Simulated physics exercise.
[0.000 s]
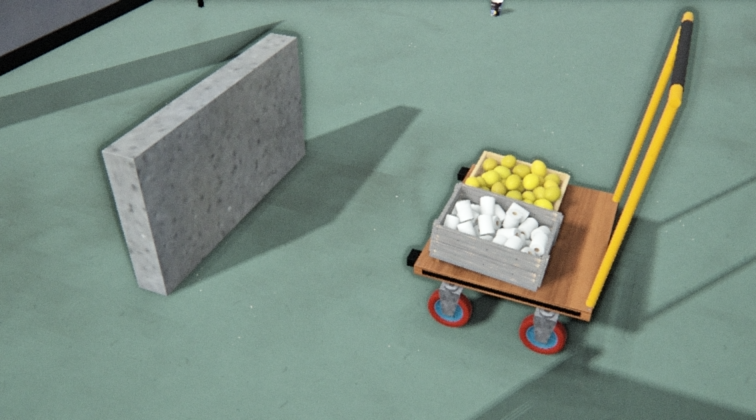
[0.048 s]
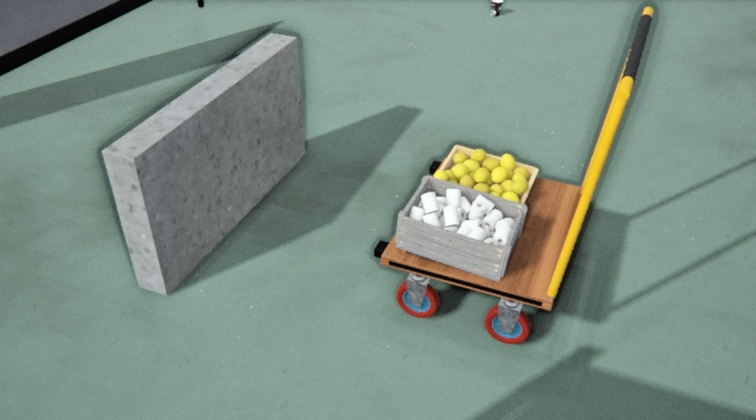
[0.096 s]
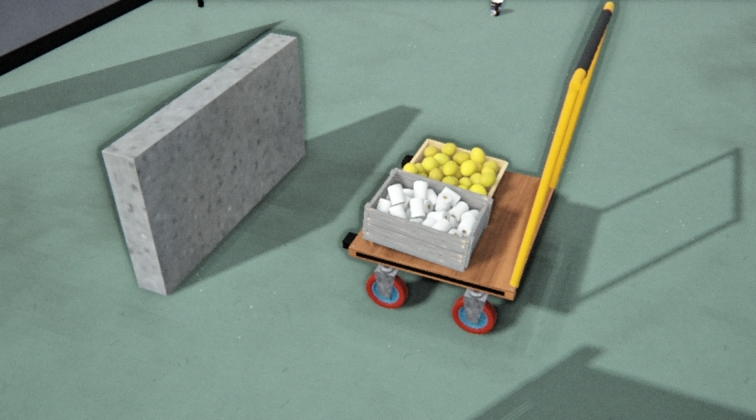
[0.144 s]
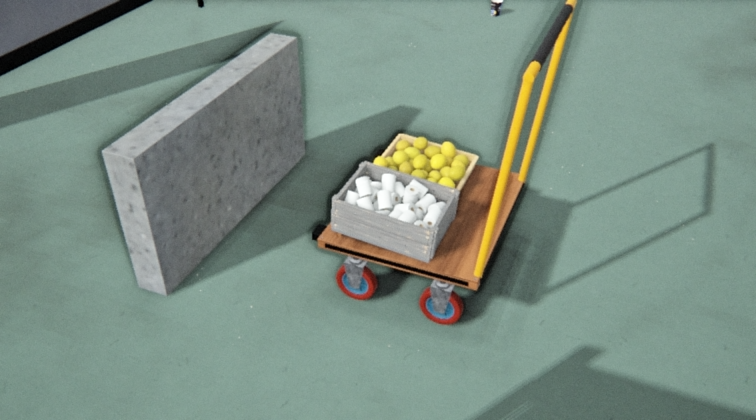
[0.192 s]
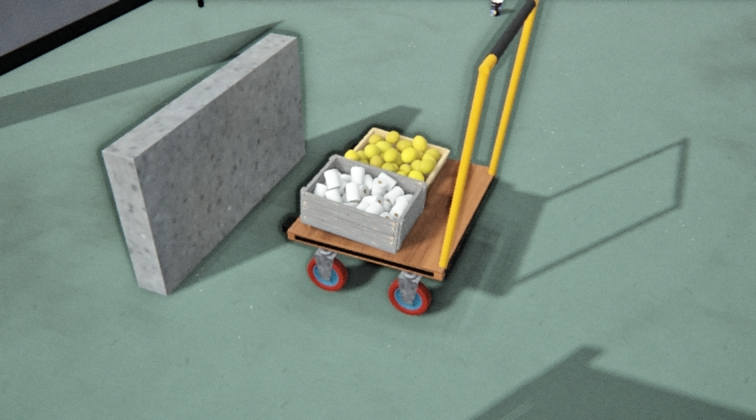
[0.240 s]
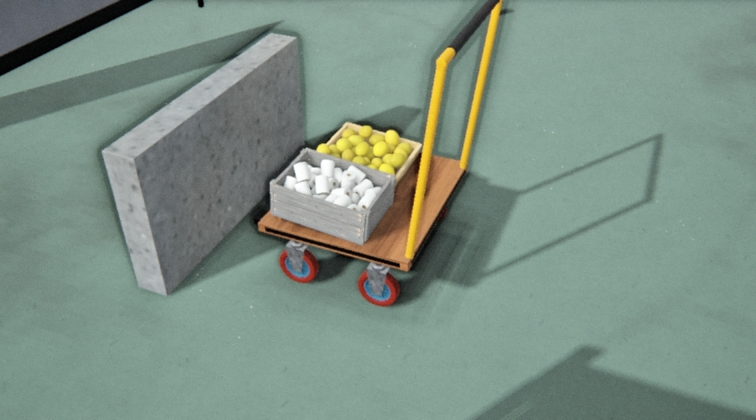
A thick grey wall slab stands at the left on a smooth green floor crossed by long shadows, seen from above at an angle. To the right is a cart with a brown wooden deck, red-rimmed wheels and a tall yellow handle, carrying a grey crate of white rolls in front of a pale wooden crate of lemons. The cart rolls steadily leftward toward the slab, crates aboard, while the camera stays still.
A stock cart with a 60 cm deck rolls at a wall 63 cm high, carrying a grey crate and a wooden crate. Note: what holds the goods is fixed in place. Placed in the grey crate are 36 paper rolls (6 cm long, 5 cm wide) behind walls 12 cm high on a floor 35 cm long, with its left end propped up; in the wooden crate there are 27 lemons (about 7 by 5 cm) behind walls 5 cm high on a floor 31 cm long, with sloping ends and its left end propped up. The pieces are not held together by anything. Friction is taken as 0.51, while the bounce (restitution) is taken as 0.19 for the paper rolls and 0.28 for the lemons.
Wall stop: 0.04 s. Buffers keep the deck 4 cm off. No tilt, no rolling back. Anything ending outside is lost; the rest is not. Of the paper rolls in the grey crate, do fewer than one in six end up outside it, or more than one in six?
The spill falls short of a sixth.
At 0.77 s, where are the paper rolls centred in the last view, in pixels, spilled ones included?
Their middle is around (263, 181).
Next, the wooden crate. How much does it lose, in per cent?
Wooden crate - about 25 per cent.
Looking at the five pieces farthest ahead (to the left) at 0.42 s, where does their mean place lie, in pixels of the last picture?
Close to (247, 151) in the last view.
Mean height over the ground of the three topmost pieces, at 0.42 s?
Close to 50 cm, on average.
After 0.32 s, the buffers strike the wall.
After 0.42 s, grey crate 36 in, 0 out and wooden crate 25 in, 2 out.
After 0.54 s, grey crate 36 in, 0 out and wooden crate 22 in, 5 out.
After 0.77 s, grey crate 36 in, 0 out and wooden crate 20 in, 7 out.
When it is over (at 1.28 s), grey crate 36 in, 0 out and wooden crate 20 in, 7 out. Asked share, 0 of 36, 0 per cent.
